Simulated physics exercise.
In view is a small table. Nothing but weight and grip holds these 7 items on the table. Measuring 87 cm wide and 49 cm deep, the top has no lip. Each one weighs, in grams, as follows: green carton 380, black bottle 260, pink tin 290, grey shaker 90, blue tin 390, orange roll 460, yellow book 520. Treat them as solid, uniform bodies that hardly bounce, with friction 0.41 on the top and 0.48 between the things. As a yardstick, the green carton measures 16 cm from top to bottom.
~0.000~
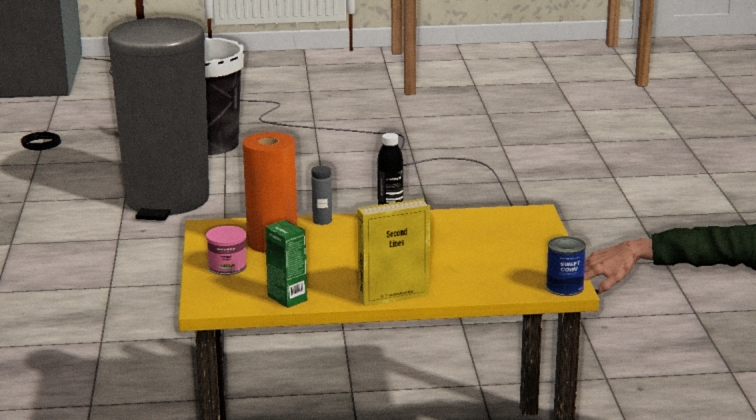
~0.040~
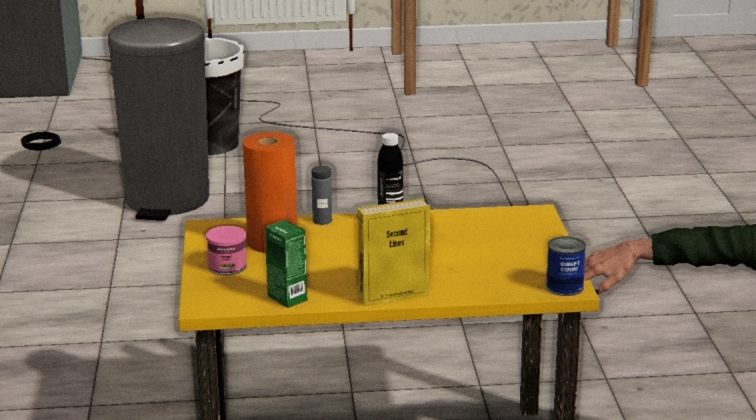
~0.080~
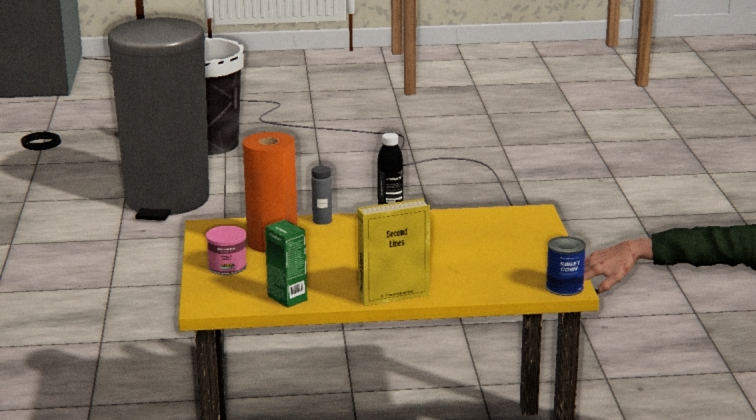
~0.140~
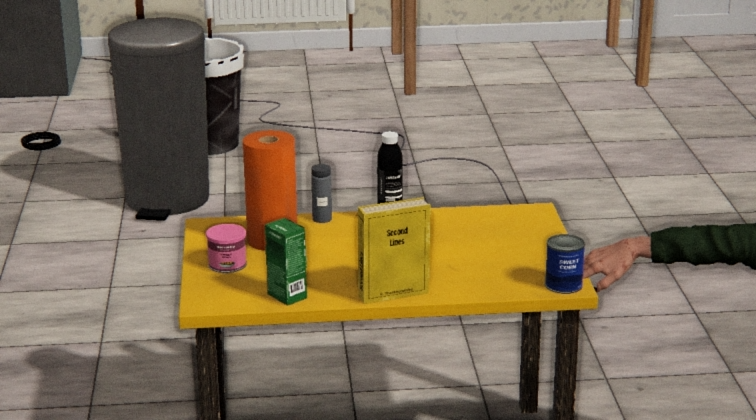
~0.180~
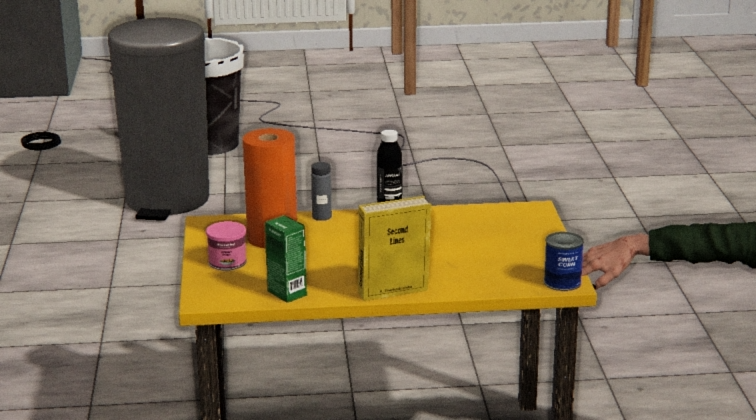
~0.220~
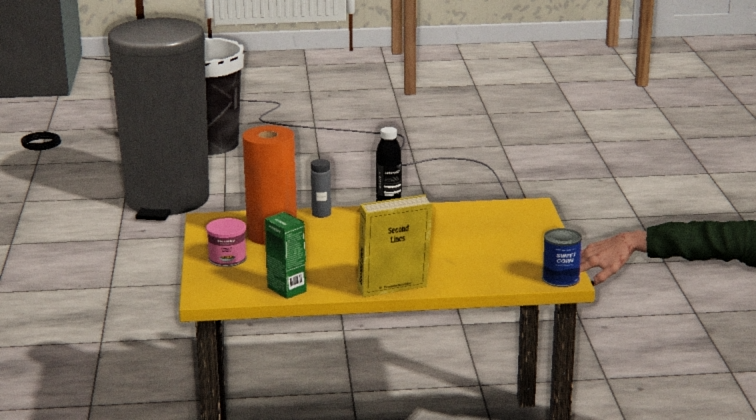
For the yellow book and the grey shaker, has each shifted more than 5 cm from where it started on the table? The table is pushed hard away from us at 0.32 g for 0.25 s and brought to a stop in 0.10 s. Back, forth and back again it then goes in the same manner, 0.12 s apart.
Yellow book: Yes; grey shaker: Yes.
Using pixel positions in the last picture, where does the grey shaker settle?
At roughly (320, 345).
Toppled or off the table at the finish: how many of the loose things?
So, 3 in all.
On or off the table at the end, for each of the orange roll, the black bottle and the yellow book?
Once it all settles, the orange roll stays on its surface, the black bottle leaves its surface and the yellow book leaves its surface.
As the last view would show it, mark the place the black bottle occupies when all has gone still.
(379, 339), roughly.
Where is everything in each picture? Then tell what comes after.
The first picture shows yellow book (394, 253); grey shaker (322, 195).
The second picture shows pink tin (227, 250); blue tin (566, 266).
The third picture shows orange roll (271, 192); green carton (286, 264).
The fourth picture shows table shifted 1 cm; black bottle (390, 178); pink tin (227, 248).
The fifth picture shows table shifted 2 cm; yellow book (394, 249) 4° off upright; blue tin (564, 261).
The sixth picture shows table shifted 4 cm; yellow book (394, 246) 8° off upright; grey shaker (321, 188).
After 0.62 s, table shifted 12 cm; black bottle, grey shaker and yellow book now off the table; green carton moved 4 cm; pink tin moved 4 cm.
After 0.92 s, things are still on the move.
After 1.62 s, table shifted 10 cm; green carton moved 4 cm; pink tin moved 4 cm; blue tin moved 4 cm.
In the end (2.5 s), off the table, black bottle, grey shaker and yellow book; the other 4 under 5 cm from the start. In the last view, grey shaker near (320, 345).
